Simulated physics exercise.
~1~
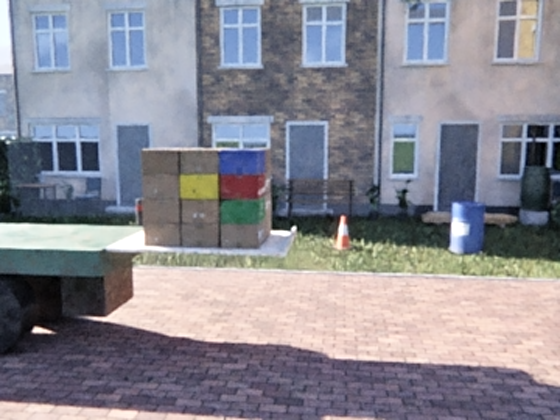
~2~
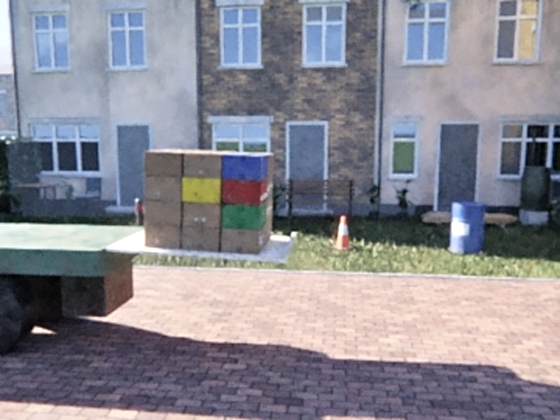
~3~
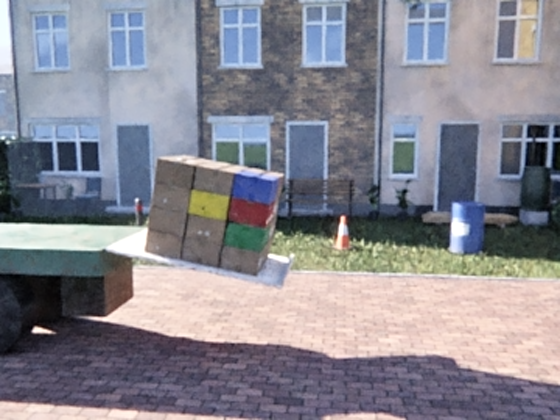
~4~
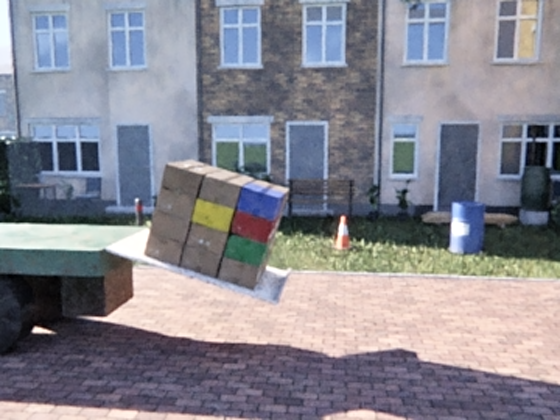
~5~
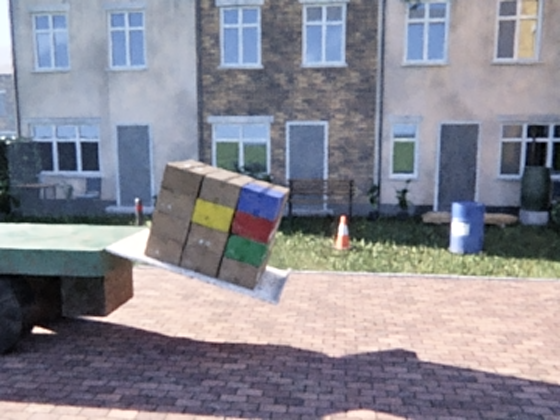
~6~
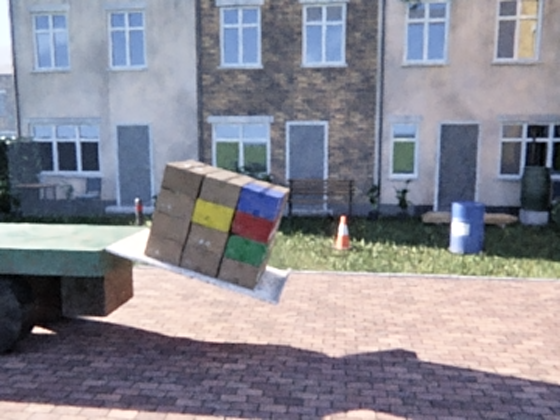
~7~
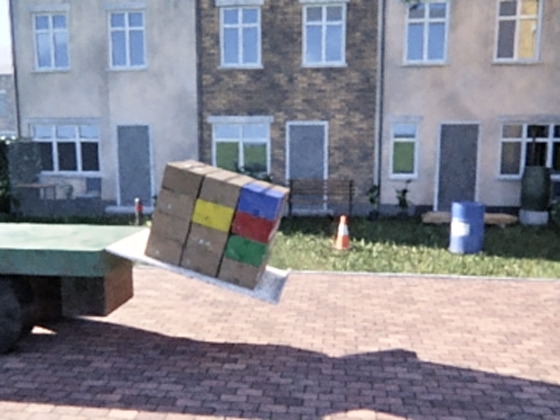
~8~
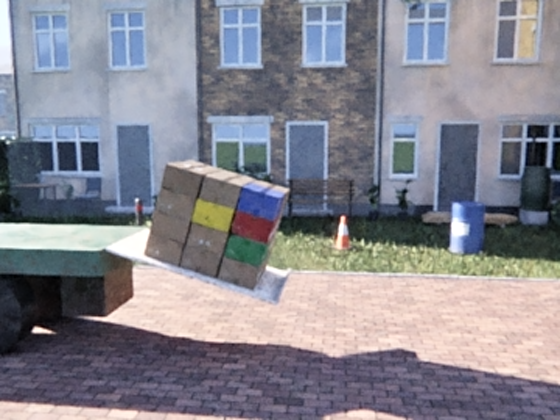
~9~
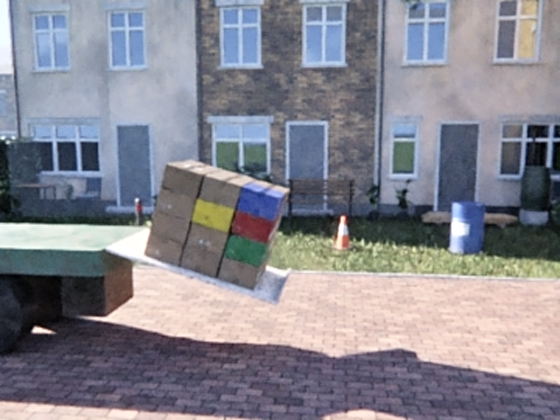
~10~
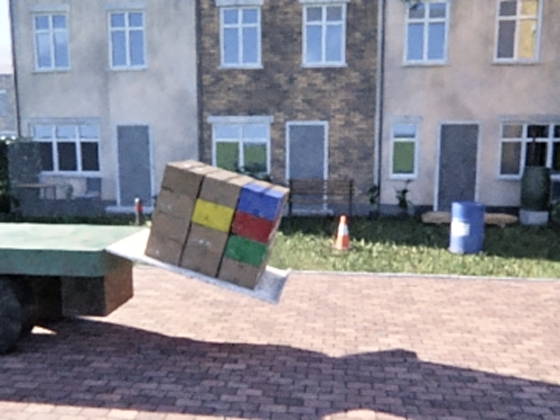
We see a stack of brown cartons, some labelled blue, red, green and yellow, on a flap behind a flat-bed in front of houses. The flap's outer edge sinks to the right and stops at a slant, and the tilted stack stays together on it.
